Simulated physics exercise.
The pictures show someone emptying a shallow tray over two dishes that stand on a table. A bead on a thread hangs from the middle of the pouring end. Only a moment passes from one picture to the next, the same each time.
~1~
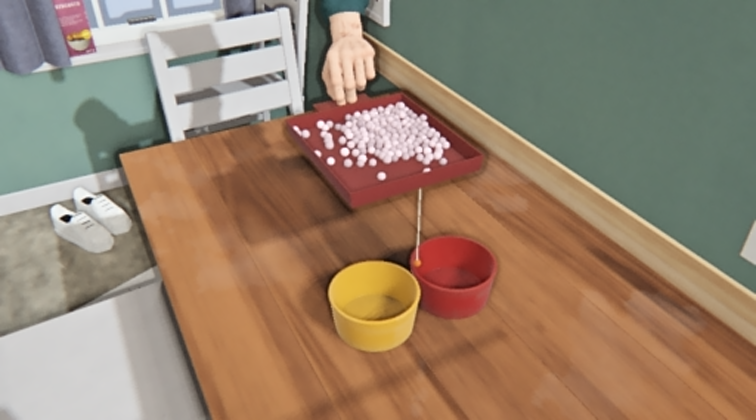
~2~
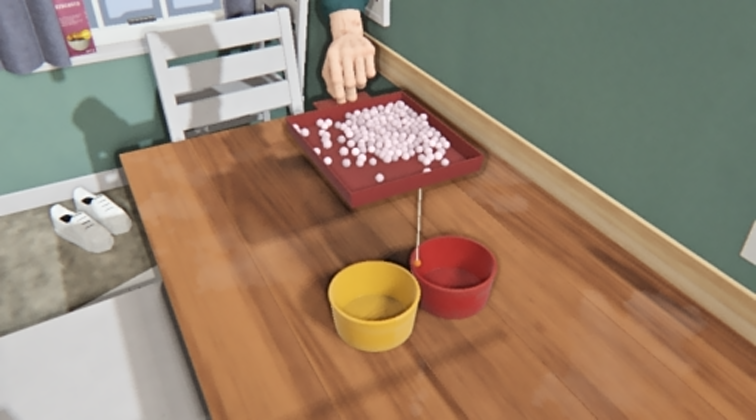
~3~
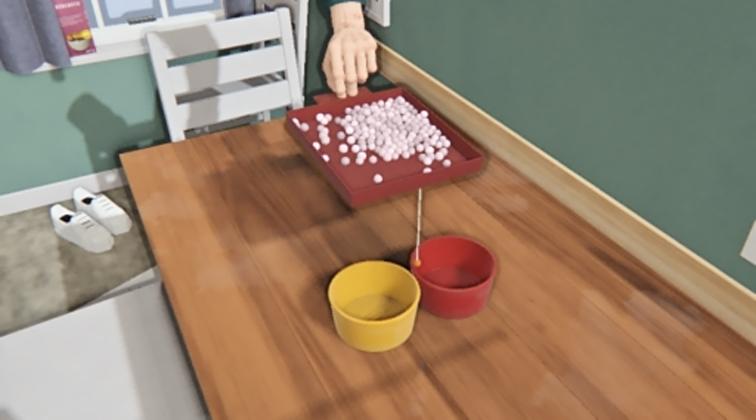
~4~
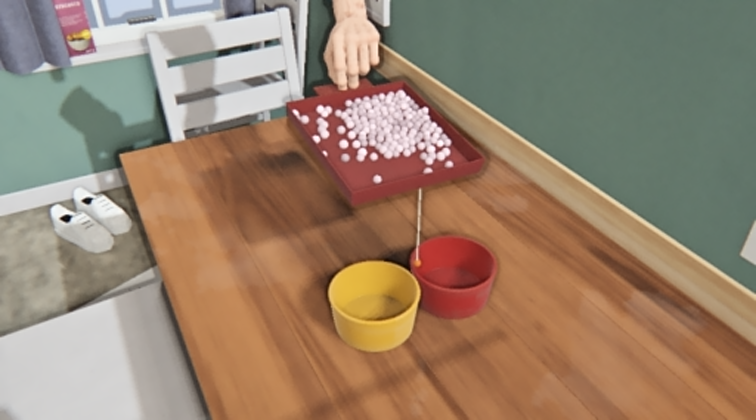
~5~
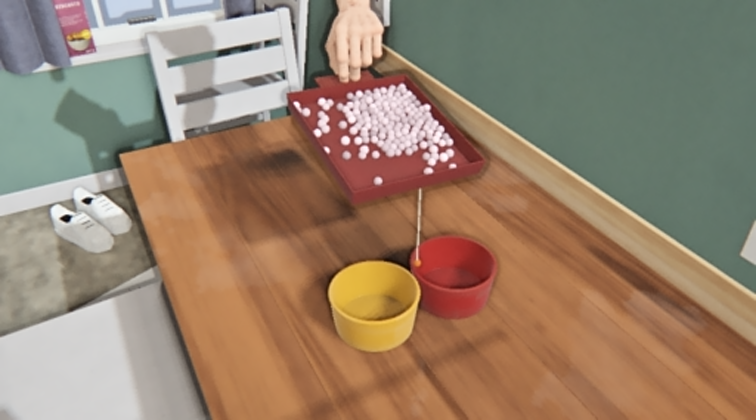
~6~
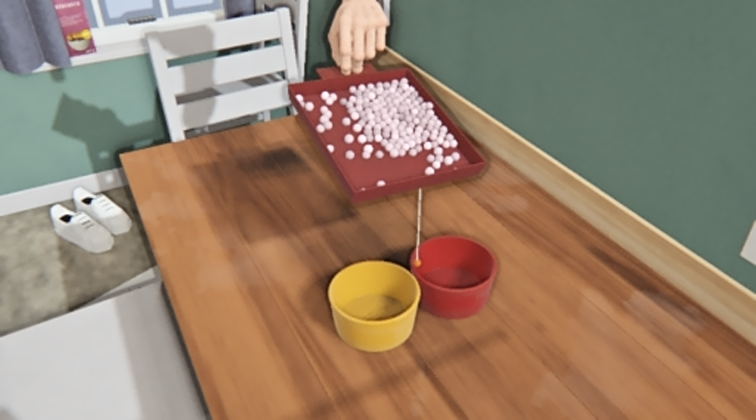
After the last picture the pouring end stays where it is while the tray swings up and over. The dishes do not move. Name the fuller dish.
More goes to the right dish.
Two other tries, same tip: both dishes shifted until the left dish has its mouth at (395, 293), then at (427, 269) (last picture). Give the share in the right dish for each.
The first gives 80 %, the second 20 %.
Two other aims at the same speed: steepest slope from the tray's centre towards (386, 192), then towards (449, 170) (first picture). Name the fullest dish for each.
The first try: The left dish. The second: The right one.
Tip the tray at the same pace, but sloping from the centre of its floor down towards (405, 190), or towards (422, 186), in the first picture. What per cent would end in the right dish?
The first gives 0 %, the second 20 %.
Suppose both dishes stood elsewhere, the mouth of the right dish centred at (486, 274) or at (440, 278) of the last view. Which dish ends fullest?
At the first place the dish on the right, at the second the right-hand dish.
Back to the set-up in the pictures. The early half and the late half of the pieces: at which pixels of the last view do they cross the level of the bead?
The first part at (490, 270); the rest at (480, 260).
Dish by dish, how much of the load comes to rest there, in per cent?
About: Left dish 0, right dish 50 per cent.
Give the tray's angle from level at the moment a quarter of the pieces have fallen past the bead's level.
At some 95 degrees.
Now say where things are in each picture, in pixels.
The first picture shows corners of the pouring end near (352, 192) and (481, 155), level; middle of the load near (384, 132), sugar pearls; left dish near (395, 332); right dish near (476, 300); bead on its thread near (417, 263).
The second picture shows corners of the pouring end near (352, 192) and (481, 155), level; middle of the load near (384, 131).
The third picture shows corners of the pouring end near (353, 191) and (482, 156), tipped barely, lowest at the right corner; middle of the load near (385, 128), a little on the move.
The fourth picture shows corners of the pouring end near (354, 191) and (482, 158), tipped a little, lowest at the right corner; middle of the load near (385, 123), a little on the move.
The fifth picture shows corners of the pouring end near (355, 190) and (483, 160), tipped a little, lowest at the right corner; middle of the load near (387, 118), a little on the move.
The sixth picture shows corners of the pouring end near (356, 190) and (483, 161), tipped clearly, lowest at the right corner; middle of the load near (396, 116), the bulk on the move; left dish near (395, 332); right dish near (476, 300).
Shortly afterwards, tray tipped steeply; all but a few on the tray; only a few in the right dish; only a few in the air.
Next, tray tipped right over; near a quarter on the tray; near a quarter in the right dish; near a quarter outside both; near a quarter in the air.
Some moments later, tray tipped past a quarter turn; near half in the right dish; near half outside both.
In the end, tray tipped past a quarter turn; none at all in the left dish; near half in the right dish; near half outside both.
